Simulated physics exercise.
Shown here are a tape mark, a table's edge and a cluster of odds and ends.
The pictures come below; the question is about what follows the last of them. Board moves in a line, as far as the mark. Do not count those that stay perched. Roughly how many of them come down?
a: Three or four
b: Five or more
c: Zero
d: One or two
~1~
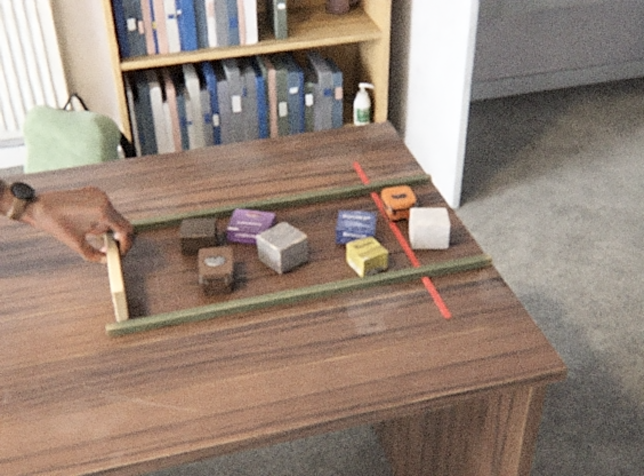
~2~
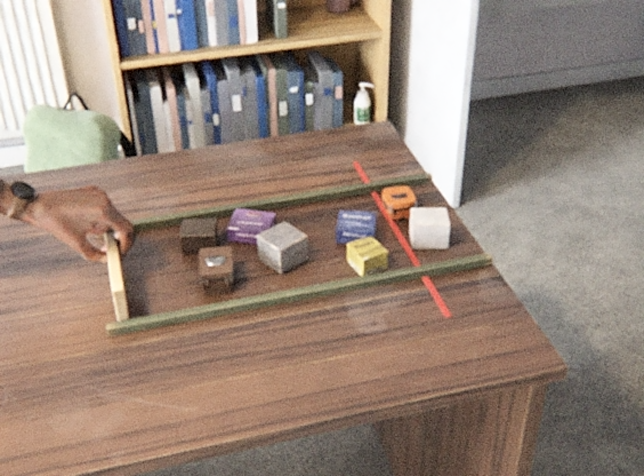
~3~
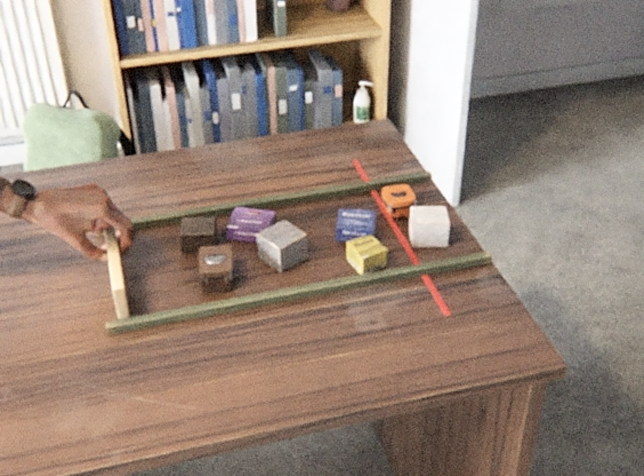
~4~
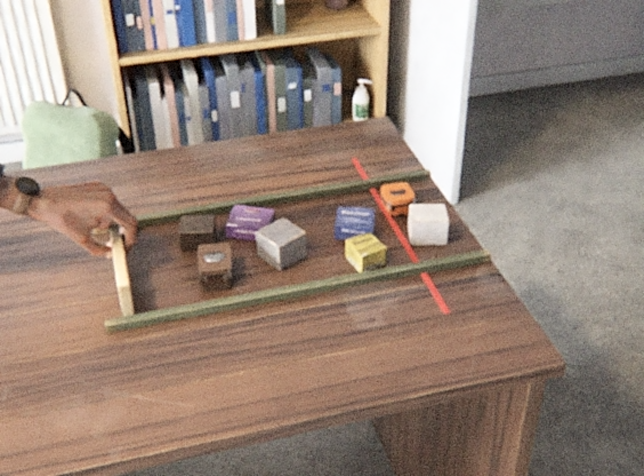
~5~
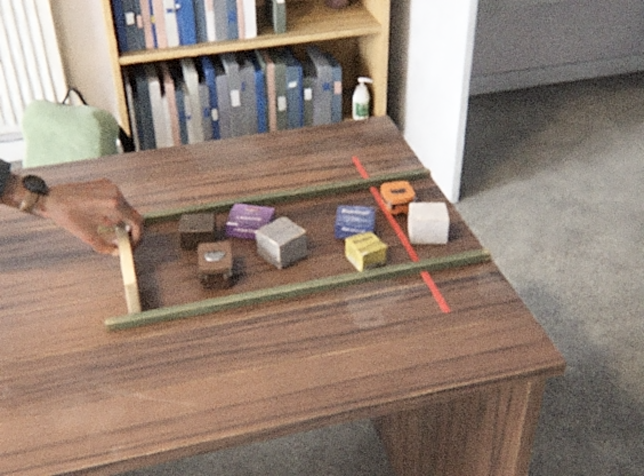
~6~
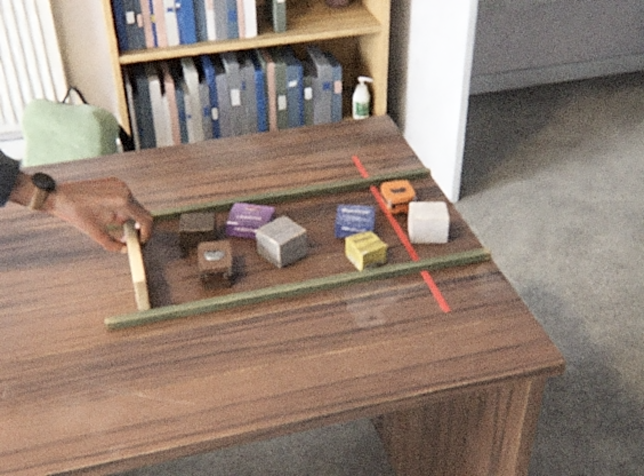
a.
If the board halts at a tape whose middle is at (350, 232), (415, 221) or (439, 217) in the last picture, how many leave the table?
In order: 0, 4 and 6.
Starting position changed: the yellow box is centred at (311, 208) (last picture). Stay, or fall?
It goes down.
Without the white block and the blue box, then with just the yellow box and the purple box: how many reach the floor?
Try one: 1; try two: 1.
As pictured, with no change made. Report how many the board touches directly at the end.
2 are in contact with it.
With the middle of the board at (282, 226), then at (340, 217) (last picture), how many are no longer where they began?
5 and 8.
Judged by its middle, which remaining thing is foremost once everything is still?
The one you want is the purple box.
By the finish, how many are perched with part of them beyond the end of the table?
The total would be 1.
Soon after, none off yet; white block at rest near (428, 223); orange case at rest near (398, 199); blue box at rest near (355, 222).
After that, none off yet; white block displaced a little near (444, 222); orange case at rest near (398, 198); blue box displaced about its own width near (405, 218).
In the end, the number that fall off is three or four; gone, blue box, orange case and white block.
